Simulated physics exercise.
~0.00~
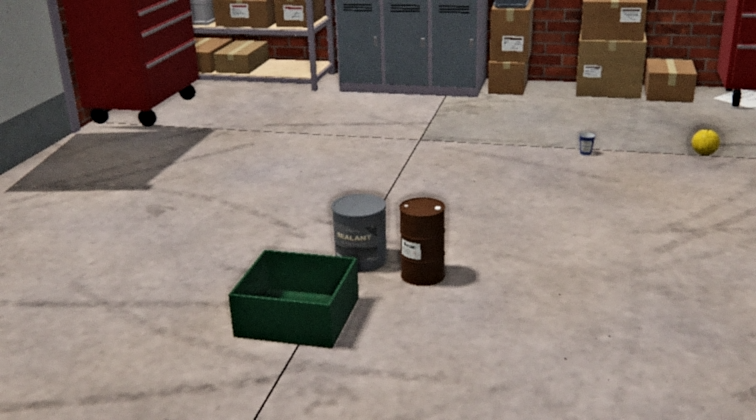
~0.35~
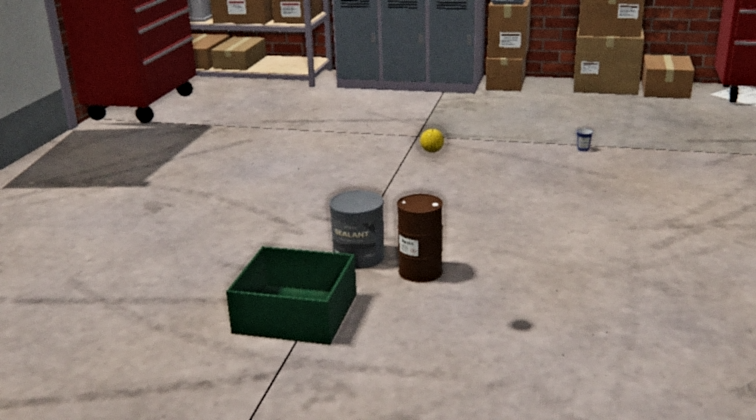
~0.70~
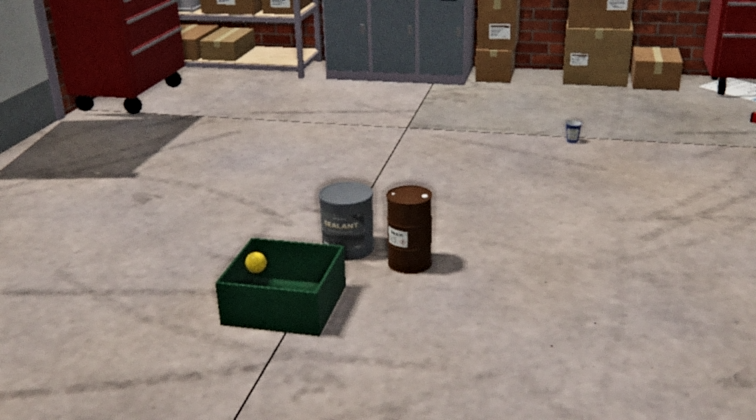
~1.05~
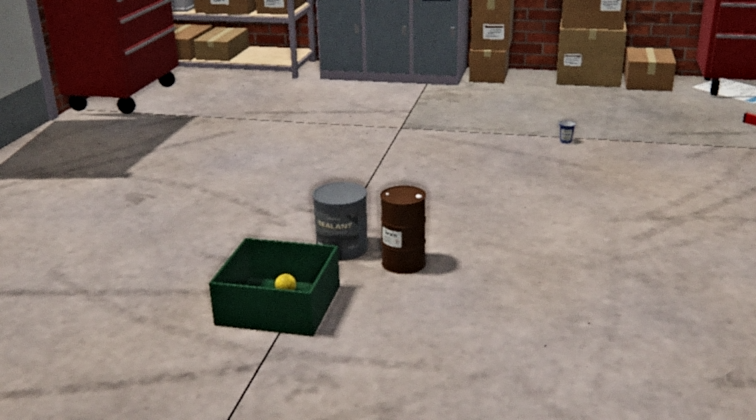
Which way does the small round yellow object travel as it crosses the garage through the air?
It travels to the left, coming down into the open green box.
